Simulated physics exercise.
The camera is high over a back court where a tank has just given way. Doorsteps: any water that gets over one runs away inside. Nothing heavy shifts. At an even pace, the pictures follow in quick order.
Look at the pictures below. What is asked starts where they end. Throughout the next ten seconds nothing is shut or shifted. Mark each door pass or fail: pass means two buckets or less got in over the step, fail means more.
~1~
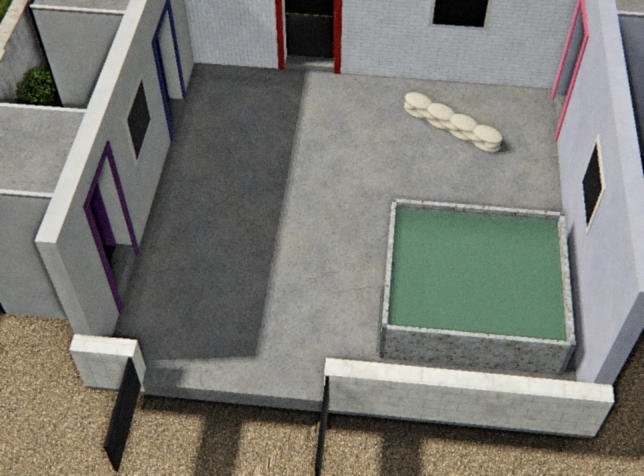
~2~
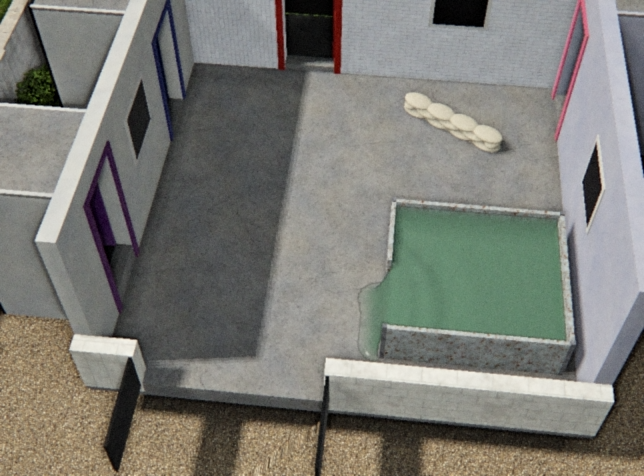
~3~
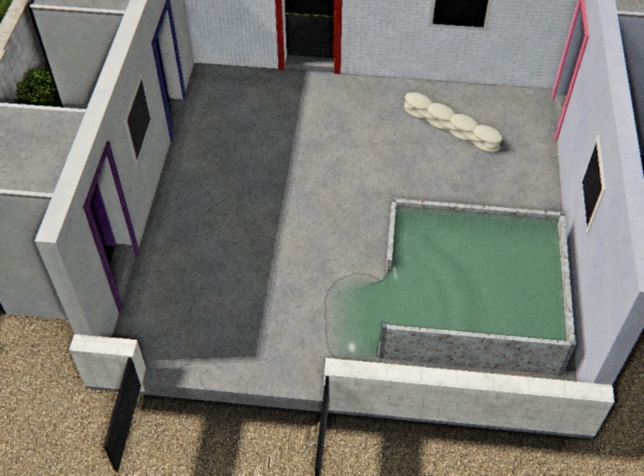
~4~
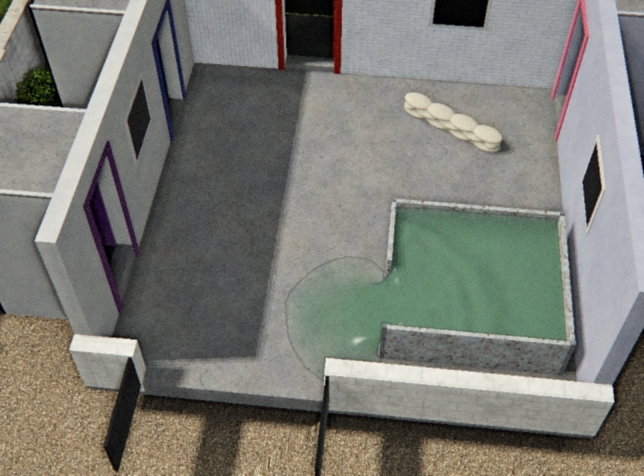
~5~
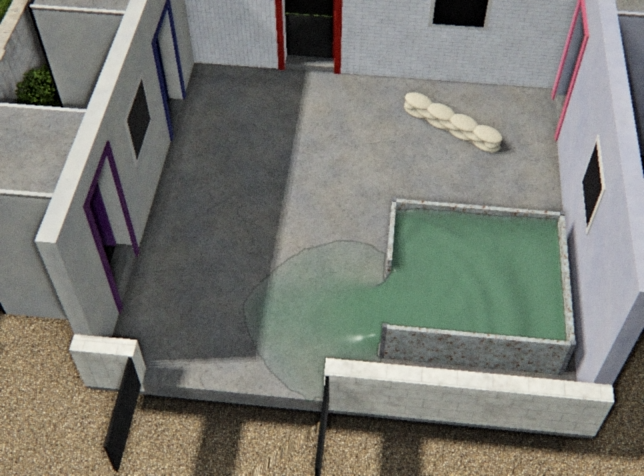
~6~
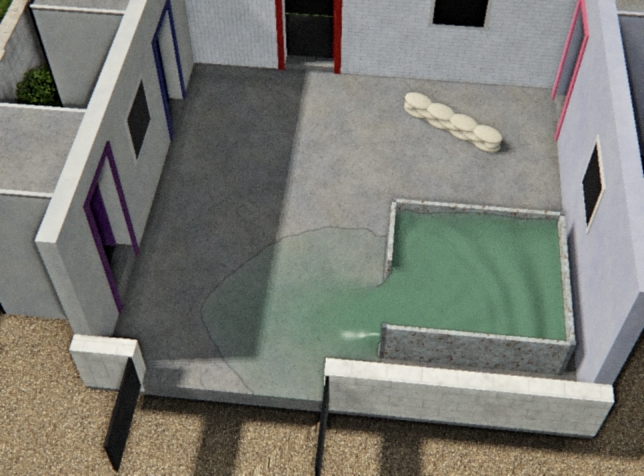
Pink door - pass, blue door - fail, purple door - pass, red door - pass.
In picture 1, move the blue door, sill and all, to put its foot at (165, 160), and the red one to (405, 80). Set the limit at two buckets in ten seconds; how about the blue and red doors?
Finding - blue door breaks the limit, red door is safe.
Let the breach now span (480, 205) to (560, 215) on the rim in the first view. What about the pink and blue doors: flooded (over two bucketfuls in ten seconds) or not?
As I see it, the pink one breaks the limit and the blue one breaks the limit.
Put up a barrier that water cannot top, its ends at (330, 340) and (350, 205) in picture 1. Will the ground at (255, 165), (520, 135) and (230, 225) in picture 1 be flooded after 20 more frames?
Taking the three spots in turn, they are unwetted, unwetted and unwetted.
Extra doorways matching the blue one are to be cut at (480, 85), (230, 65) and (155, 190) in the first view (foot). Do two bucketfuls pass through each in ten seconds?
Taking the new doors in the order given: The first comes up short, the second tops it, the third tops it.
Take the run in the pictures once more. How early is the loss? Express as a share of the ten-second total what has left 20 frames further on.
My figure: 40 percent.
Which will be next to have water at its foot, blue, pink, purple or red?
It's the purple one.
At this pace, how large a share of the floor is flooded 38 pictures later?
My estimate is roughly 65 percent.
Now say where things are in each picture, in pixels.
The first frame shows still water in the water tank at (477, 271).
In the second frame, water pours out at (387, 312) and has run to (373, 288).
In the third frame, the front is at (341, 285), out from the gap at (387, 313).
In the fourth frame, the front is at (294, 297), out from the gap at (387, 314).
In the fifth frame, the front is at (251, 304), out from the gap at (387, 315).
In the sixth frame, water pours out at (387, 314) and has run to (208, 314).
A moment on, water covers 30 % of the floor; the pink door not reached, the blue door not reached, the purple door wet at the sill, nothing in, the red door not reached.
Next, water covers 35 % of the floor; the pink door not reached, the blue door not reached, the purple door wet at the sill, nothing in, the red door not reached.
Then, water covers 40 % of the floor; the pink door not reached, the blue door under two buckets in, the purple door wet at the sill, nothing in, the red door not reached.
Later, water covers 65 % of the floor; the pink door not reached, the blue door under two buckets in, the purple door wet at the sill, nothing in, the red door wet at the sill, nothing in.
In the end, water covers 90 % of the floor; the pink door wet at the sill, nothing in, the blue door over two buckets in, the purple door wet at the sill, nothing in, the red door wet at the sill, nothing in.
